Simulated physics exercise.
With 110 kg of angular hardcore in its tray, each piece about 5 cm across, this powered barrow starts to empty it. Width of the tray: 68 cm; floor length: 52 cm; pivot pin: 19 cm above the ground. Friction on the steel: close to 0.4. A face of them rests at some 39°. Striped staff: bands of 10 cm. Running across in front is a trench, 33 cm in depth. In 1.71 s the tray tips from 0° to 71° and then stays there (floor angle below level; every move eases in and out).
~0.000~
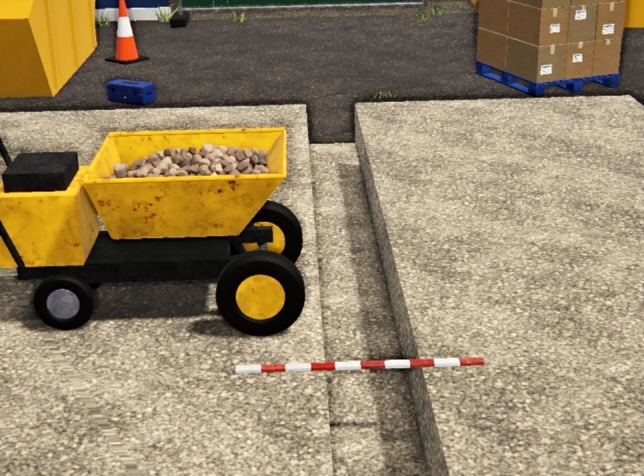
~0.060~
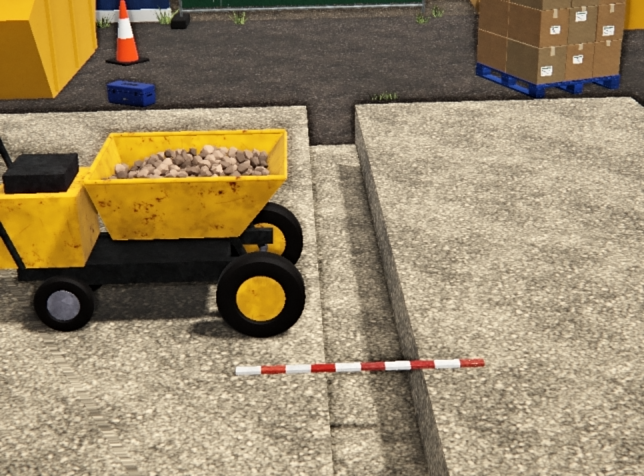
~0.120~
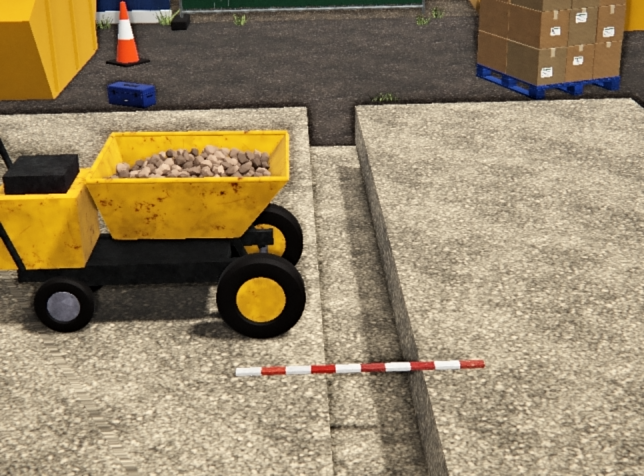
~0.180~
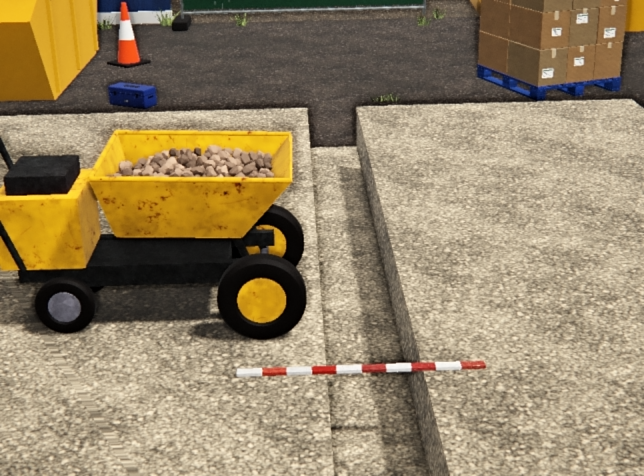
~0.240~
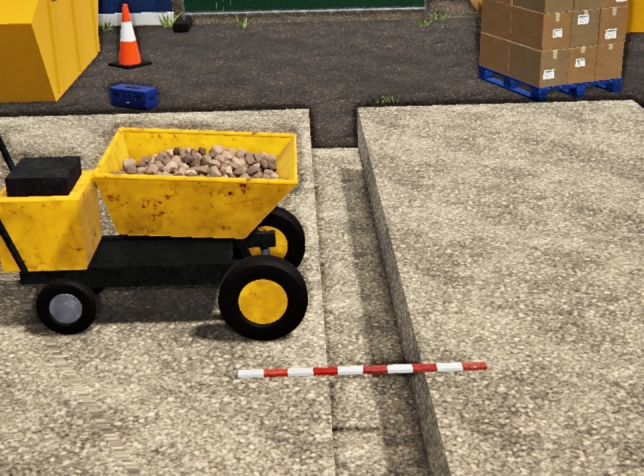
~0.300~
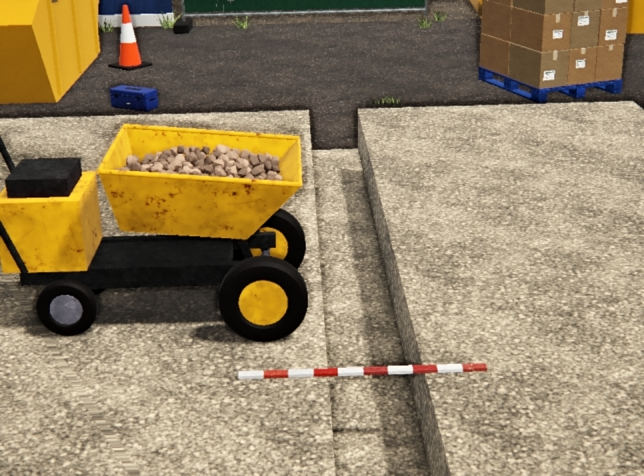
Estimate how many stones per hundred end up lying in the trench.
51 %.
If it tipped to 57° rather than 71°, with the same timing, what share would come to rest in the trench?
Then about 5 per cent.
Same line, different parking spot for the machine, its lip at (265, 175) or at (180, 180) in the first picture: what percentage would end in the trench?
Around 65 and then 75 percent.
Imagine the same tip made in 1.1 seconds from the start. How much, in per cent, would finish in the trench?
Near 40 per cent.
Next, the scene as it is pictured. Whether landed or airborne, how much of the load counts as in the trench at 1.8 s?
By that moment, roughly 5 per cent of the load.
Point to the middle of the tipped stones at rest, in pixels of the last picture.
Around (402, 342).
After 1.3 s the floor is at 60°; 100 % in the tray; the foremost stones are at (372, 234).
After 1.8 s the floor is at 71°; 72 % in the tray, 6 % in the trench, 22 % past the trench; the foremost stones are at (477, 308).
After 2.2 s the floor is at 71°; 42 % in the tray, 16 % in the trench, 43 % past the trench; the foremost stones are at (524, 300).
After 4.1 s the floor is at 71°; 9 % in the tray, 51 % in the trench, 41 % past the trench; the foremost stones are at (537, 301).
